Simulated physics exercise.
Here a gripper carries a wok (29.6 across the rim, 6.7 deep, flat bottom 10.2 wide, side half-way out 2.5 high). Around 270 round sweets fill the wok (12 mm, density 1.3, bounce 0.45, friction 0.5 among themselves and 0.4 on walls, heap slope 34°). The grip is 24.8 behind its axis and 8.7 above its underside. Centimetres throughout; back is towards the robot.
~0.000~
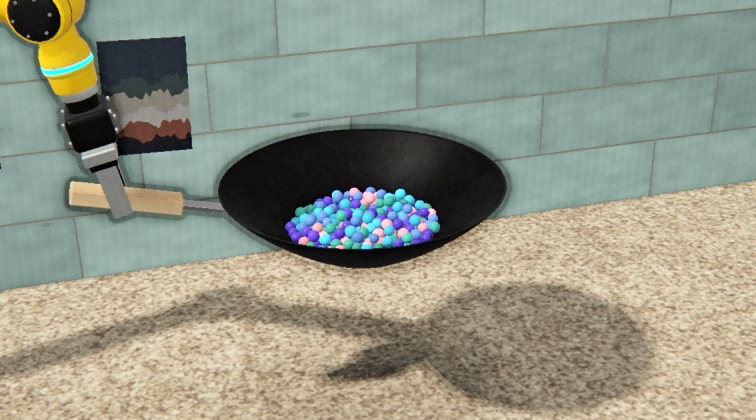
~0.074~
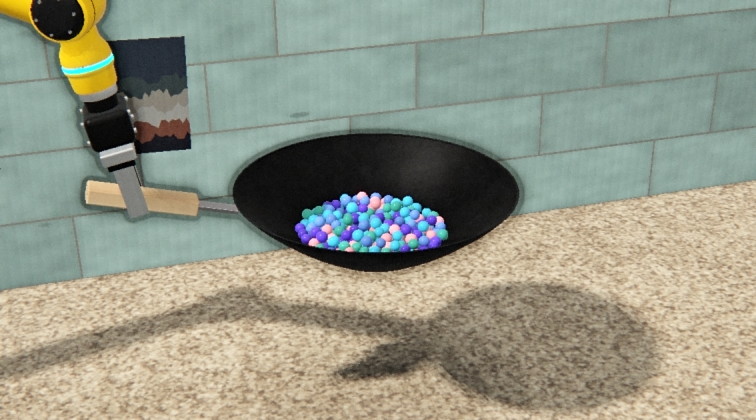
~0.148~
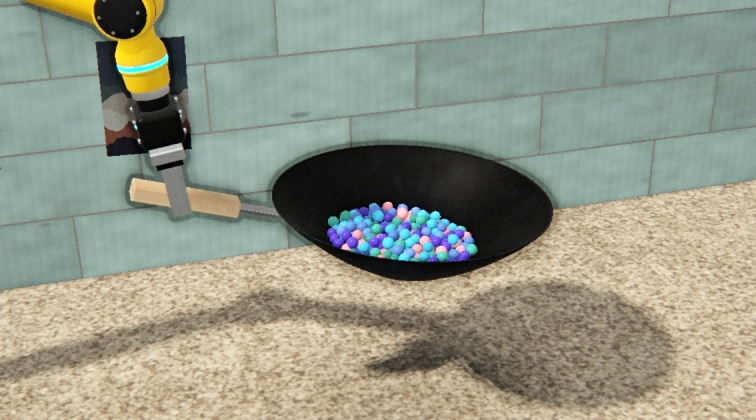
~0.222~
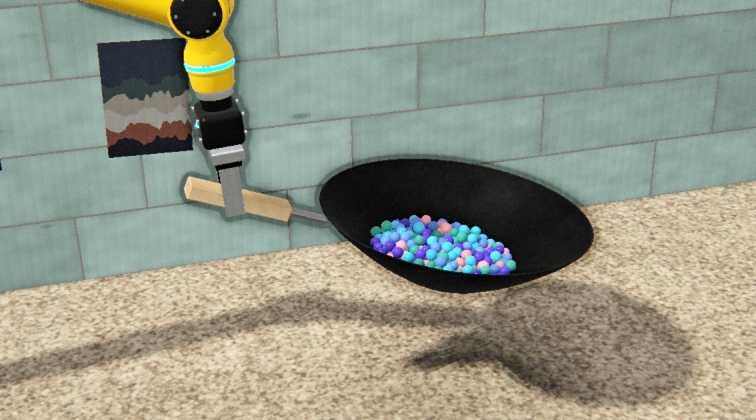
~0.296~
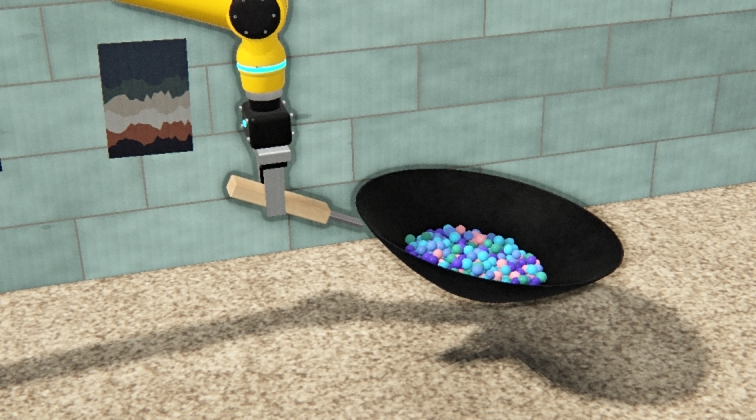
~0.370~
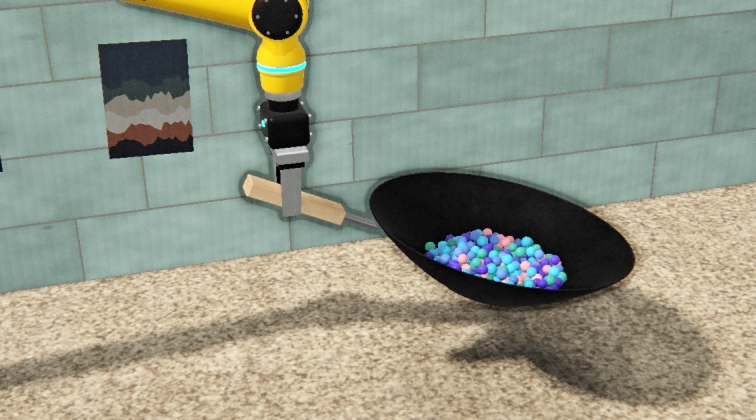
A black wok of colourful round sweets moving right and tilting gradually away from the yellow robot arm gripping its wooden handle.
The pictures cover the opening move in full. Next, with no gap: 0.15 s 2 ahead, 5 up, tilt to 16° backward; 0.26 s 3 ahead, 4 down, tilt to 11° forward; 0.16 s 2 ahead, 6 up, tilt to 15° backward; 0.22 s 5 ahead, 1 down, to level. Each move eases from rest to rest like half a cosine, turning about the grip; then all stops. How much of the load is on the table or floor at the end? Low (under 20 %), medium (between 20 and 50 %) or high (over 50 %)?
Answer: High; over 50 % of the round sweets finish on the table or floor.
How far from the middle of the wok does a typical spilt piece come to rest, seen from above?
Roughly 38 cm.
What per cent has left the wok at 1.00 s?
Near 70 per cent so far.
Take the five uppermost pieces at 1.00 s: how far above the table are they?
Roughly 64 cm.
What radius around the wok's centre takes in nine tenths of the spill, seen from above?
Roughly 85 cm.
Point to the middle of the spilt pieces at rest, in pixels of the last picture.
Around (711, 329).
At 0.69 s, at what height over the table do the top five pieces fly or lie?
About 52 cm.
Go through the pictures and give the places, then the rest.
In the first frame, the wok middle at (363, 213), level; upper third of the load around (363, 219), from x 290 to 435, top at y 195; 272 in the wok.
In the second frame, the wok middle at (376, 217), tilted 1° forward; upper third of the load around (358, 225), from x 300 to 445, top at y 195.
In the third frame, the wok middle at (410, 227), tilted 4° forward; upper third of the load around (375, 234), from x 335 to 470, top at y 205.
In the fourth frame, the wok middle at (452, 240), tilted 8° forward; upper third of the load around (415, 246), from x 375 to 510, top at y 220.
In the fifth frame, the wok middle at (483, 250), tilted 11° forward; upper third of the load around (449, 256), from x 410 to 540, top at y 230.
In the sixth frame, the wok middle at (494, 254), tilted 12° forward; upper third of the load around (475, 261), from x 430 to 560, top at y 235; 272 in the wok.
After 0.69 s, tilted 3° forward, highest piece 53 above the table; 272 in flight or on a rim.
After 1.00 s, tilted 12° backward, highest piece 82 above the table; 112 on the table or floor, 77 in the wok, 83 in flight or on a rim.
After 1.36 s, level, highest piece 119 above the table; 183 on the table or floor, 32 in the wok, 57 in flight or on a rim.
After 2.41 s, level, highest piece 26 above the table; 239 on the table or floor, 32 in the wok, 1 in flight or on a rim.
In the end, 240 on the table or floor, 32 in the wok. That is 88 % on the table or floor.
